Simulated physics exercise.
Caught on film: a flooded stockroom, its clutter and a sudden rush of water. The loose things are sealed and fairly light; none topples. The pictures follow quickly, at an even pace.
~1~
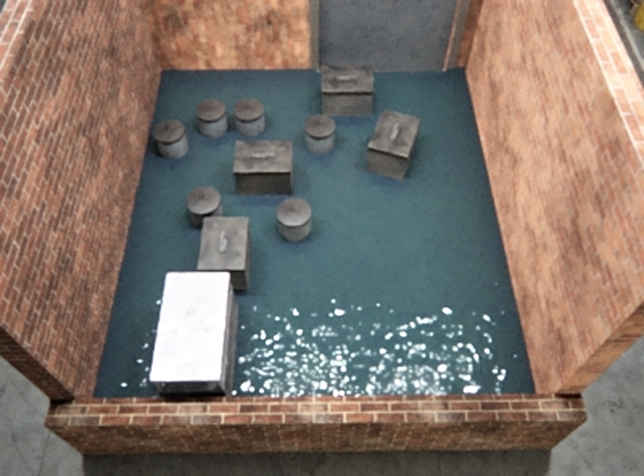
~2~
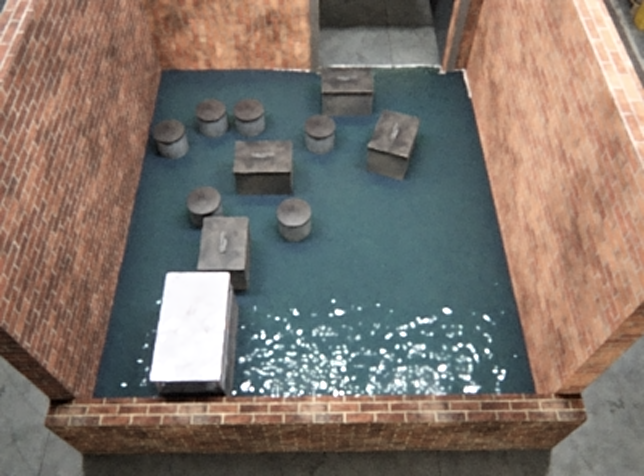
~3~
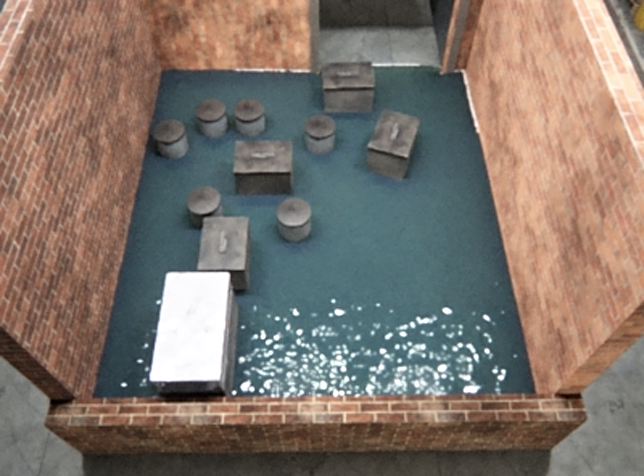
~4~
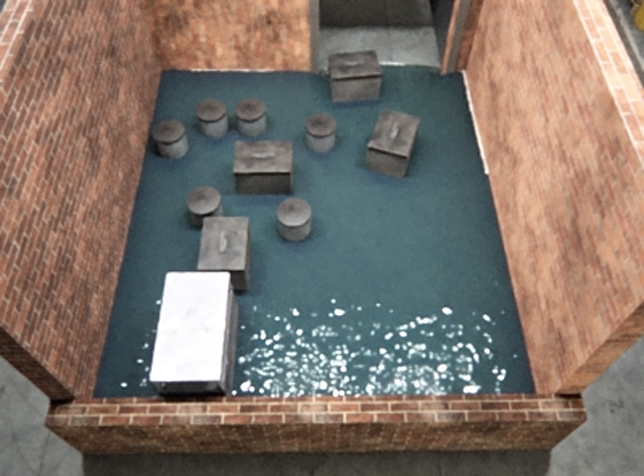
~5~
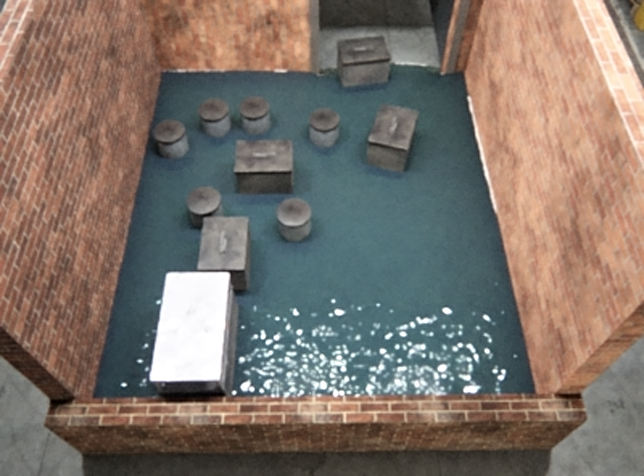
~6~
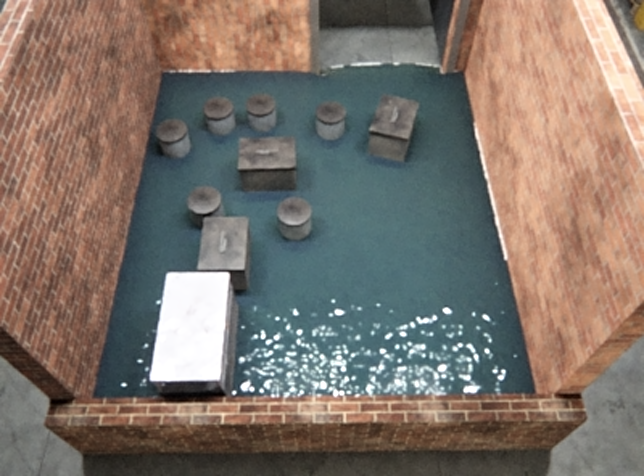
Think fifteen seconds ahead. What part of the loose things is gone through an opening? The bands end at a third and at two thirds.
It is two thirds or above.
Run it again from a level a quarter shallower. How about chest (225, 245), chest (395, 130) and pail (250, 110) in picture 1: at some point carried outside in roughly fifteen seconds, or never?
In turn: Kept in, through, gone.
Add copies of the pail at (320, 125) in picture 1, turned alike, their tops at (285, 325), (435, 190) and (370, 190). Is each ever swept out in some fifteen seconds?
As listed: Stays, yes, yes.
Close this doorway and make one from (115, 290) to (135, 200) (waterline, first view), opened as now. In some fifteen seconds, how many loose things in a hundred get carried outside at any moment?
About 80 per cent.
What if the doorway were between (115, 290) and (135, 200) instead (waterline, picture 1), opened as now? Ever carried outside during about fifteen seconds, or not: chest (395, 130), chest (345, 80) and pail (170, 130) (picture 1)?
In turn: Inside, stays, through.
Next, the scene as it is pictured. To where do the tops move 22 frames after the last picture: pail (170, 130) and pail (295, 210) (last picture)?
Near (237, 87) and (371, 81).
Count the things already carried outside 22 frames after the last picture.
6 of them.
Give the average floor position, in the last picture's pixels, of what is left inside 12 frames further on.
Close to (282, 150).
A moment on, 1 of 10 are out; 9 afloat.
Next, 4 of 10 are out; 6 afloat.
Later, 6 of 10 are out; 4 afloat.
In the end, 7 of 10 are out; 3 afloat.
